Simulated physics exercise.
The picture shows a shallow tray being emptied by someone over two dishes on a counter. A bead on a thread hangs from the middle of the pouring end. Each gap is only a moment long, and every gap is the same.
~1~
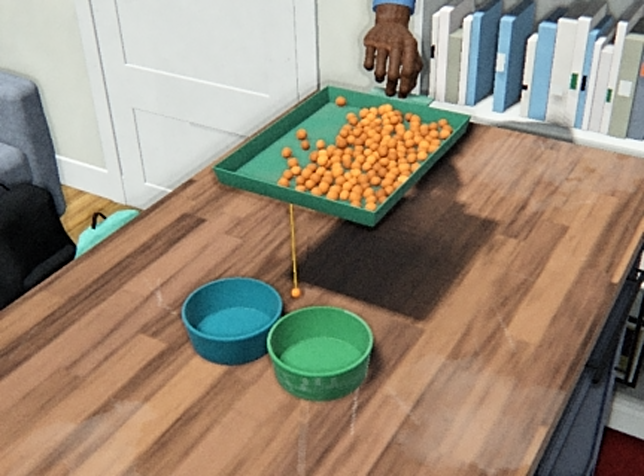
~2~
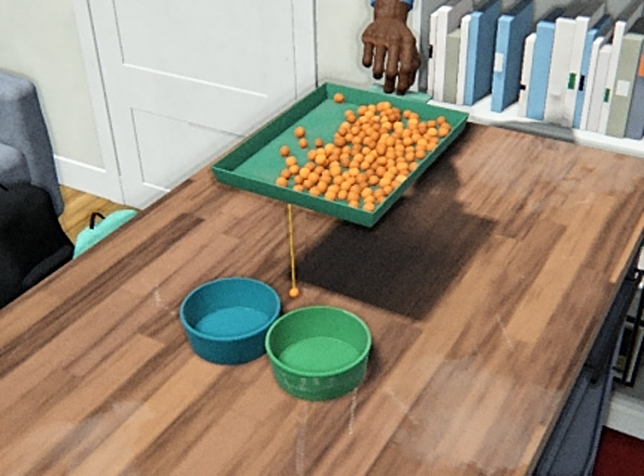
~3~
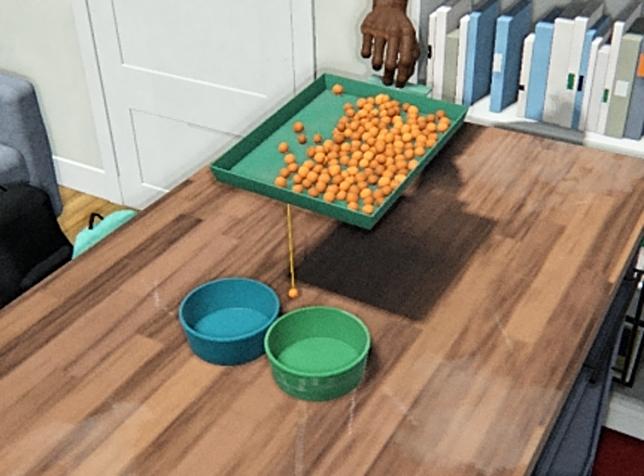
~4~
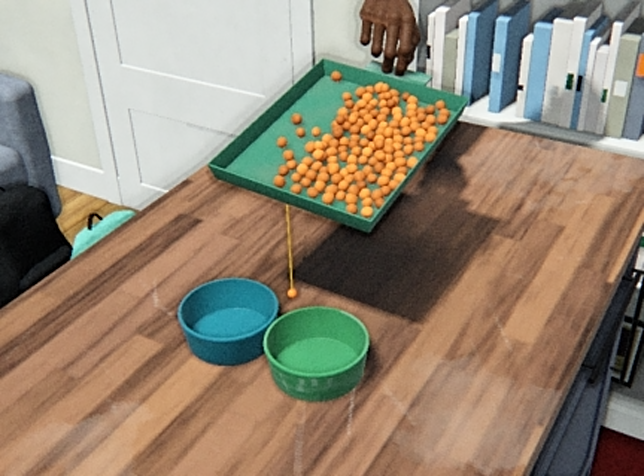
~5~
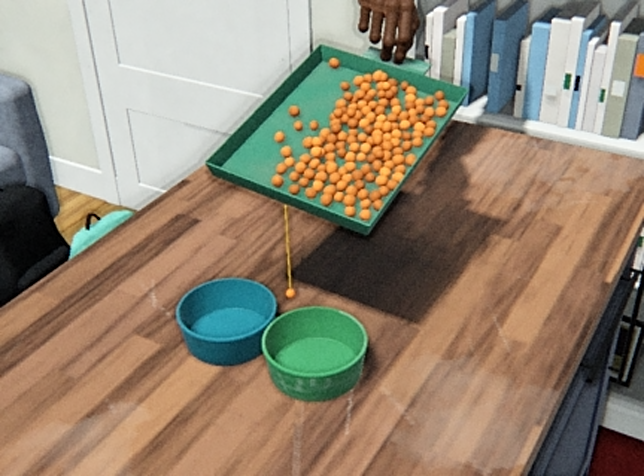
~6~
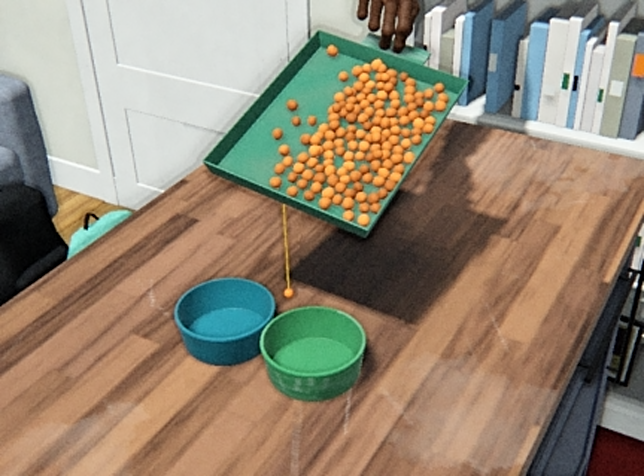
At first, a green tray of small orange balls sits slightly tilted above a blue bowl and a green bowl on a wooden table, with a hand at its far edge. Then the hand raises that edge steadily, the near edge's right corner dips, and the balls shift a little.
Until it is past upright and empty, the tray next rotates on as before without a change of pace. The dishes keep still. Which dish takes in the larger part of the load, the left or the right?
Most of the load heads over to the right dish, I'd guess.
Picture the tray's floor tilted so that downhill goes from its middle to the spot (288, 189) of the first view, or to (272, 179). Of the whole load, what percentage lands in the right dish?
20 per cent, then 0 per cent.
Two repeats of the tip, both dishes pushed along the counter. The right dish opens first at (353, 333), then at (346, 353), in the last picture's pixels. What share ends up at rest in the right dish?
Trial 1 about 80 %, trial 2 about 80 %.
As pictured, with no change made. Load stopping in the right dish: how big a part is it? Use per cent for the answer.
That share works out at some 70 %.
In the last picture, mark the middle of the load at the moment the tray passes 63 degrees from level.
Centre estimate: (354, 160).
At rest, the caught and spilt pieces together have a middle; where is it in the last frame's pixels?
Somewhere close to (328, 370) in the last picture.
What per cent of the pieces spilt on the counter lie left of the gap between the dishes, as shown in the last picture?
Left share: Close to 10 %.
Shortly afterwards, tray tipped steeply; all but a few on the tray; only a few in the right dish; a little in the air.
Next, tray tipped past a quarter turn; near a quarter on the tray; near half in the right dish; near a quarter outside both; near a quarter in the air.
Some moments later, tray tipped past a quarter turn; near two thirds in the right dish; near a third outside both.
In the end, tray tipped past a quarter turn; near two thirds in the right dish; none at all in the left dish; near a third outside both.
